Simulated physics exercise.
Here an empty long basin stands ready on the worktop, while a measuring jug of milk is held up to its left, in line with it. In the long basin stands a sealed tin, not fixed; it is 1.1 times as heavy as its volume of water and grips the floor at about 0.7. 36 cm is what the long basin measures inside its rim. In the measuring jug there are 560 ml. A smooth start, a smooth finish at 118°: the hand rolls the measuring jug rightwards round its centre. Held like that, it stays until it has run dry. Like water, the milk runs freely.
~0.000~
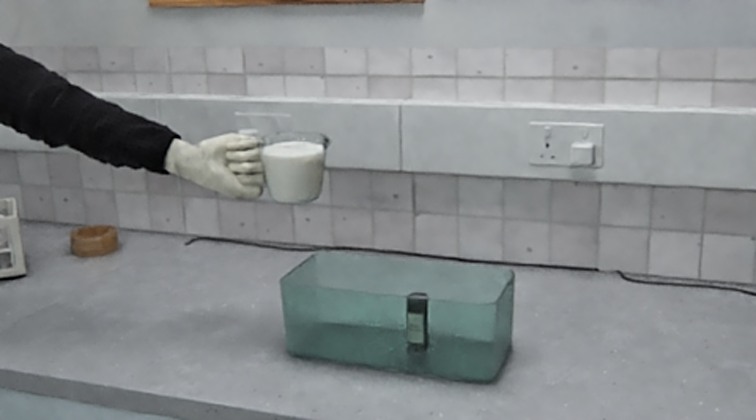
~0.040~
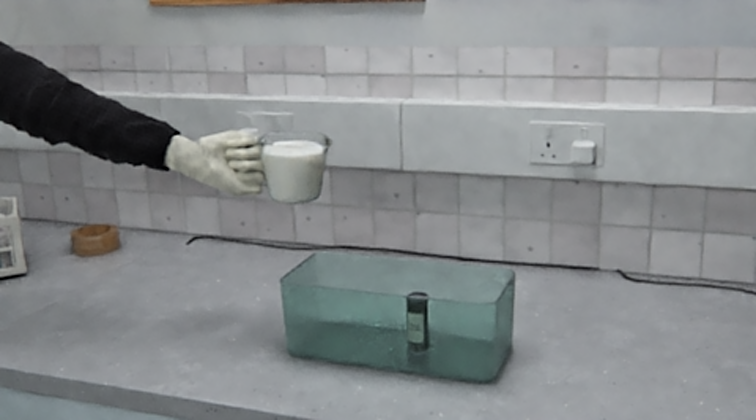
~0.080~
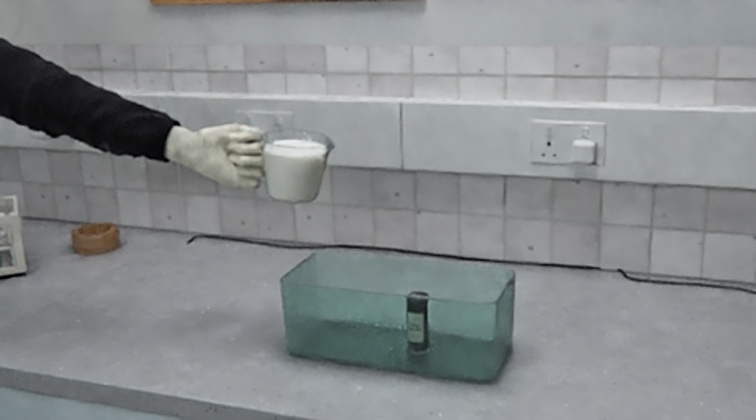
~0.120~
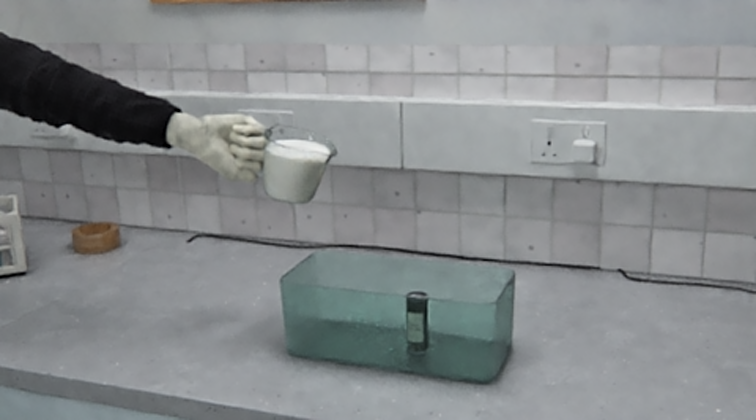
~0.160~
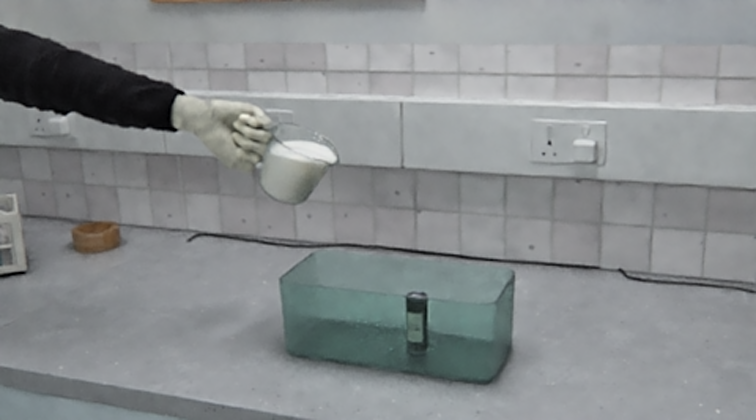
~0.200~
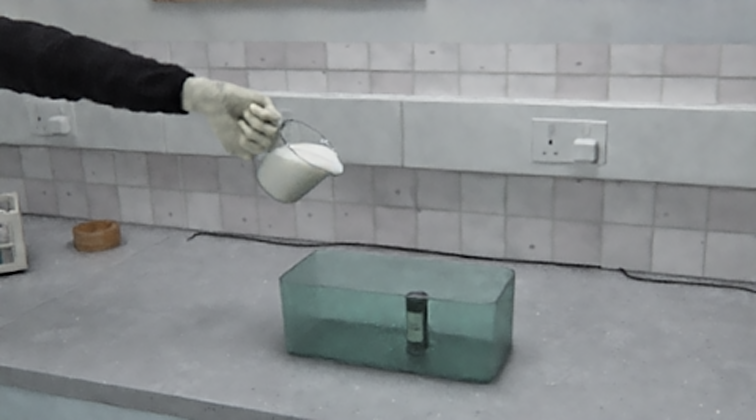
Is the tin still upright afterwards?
Bet it holds up.
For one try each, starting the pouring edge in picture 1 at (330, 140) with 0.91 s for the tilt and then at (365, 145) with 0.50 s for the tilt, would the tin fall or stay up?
Run one: It does not tip. Run two: It tumbles.
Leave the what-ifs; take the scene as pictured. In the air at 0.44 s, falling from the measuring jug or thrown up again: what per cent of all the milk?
Around 42 in a hundred.
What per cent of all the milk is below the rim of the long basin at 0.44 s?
I reckon close to 34 percent of it.
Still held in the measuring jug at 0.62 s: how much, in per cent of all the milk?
About 1 % is still there.
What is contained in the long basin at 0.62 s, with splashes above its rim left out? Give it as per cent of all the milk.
Some 92 percent of the total.
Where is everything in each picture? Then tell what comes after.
Tilt 0°; pouring edge (330, 142); surface from (267, 147) to (324, 149); the long basin's rim runs from (298, 268) to (506, 288); the tin's top is at (417, 299), in the first picture.
Tilt 2°; pouring edge (331, 143); surface from (268, 145) to (324, 149), in the second picture.
Tilt 7°; pouring edge (334, 147); surface from (269, 143) to (326, 150), in the third picture.
Tilt 16°; pouring edge (337, 153); surface from (271, 142) to (329, 152), in the fourth picture.
Tilt 27°; pouring edge (339, 163); surface from (273, 145) to (335, 158), in the fifth picture.
Tilt 41°; pouring edge (339, 174); surface from (270, 154) to (335, 164); 3 per cent is over the edge, in the sixth picture.
After 0.44 s the tilt is 114° and 25 per cent is still to pour; the tin stands where it began.
After 0.62 s the tilt is 118° and 1 per cent is still to pour; the tin stands where it began.
After 0.80 s the tilt is 118° and 0 per cent is still to pour; the tin stands where it began.
After 1.00 s the tilt is 118° and 0 per cent is still to pour; the tin stands where it began.
In the end the tin stands where it began.
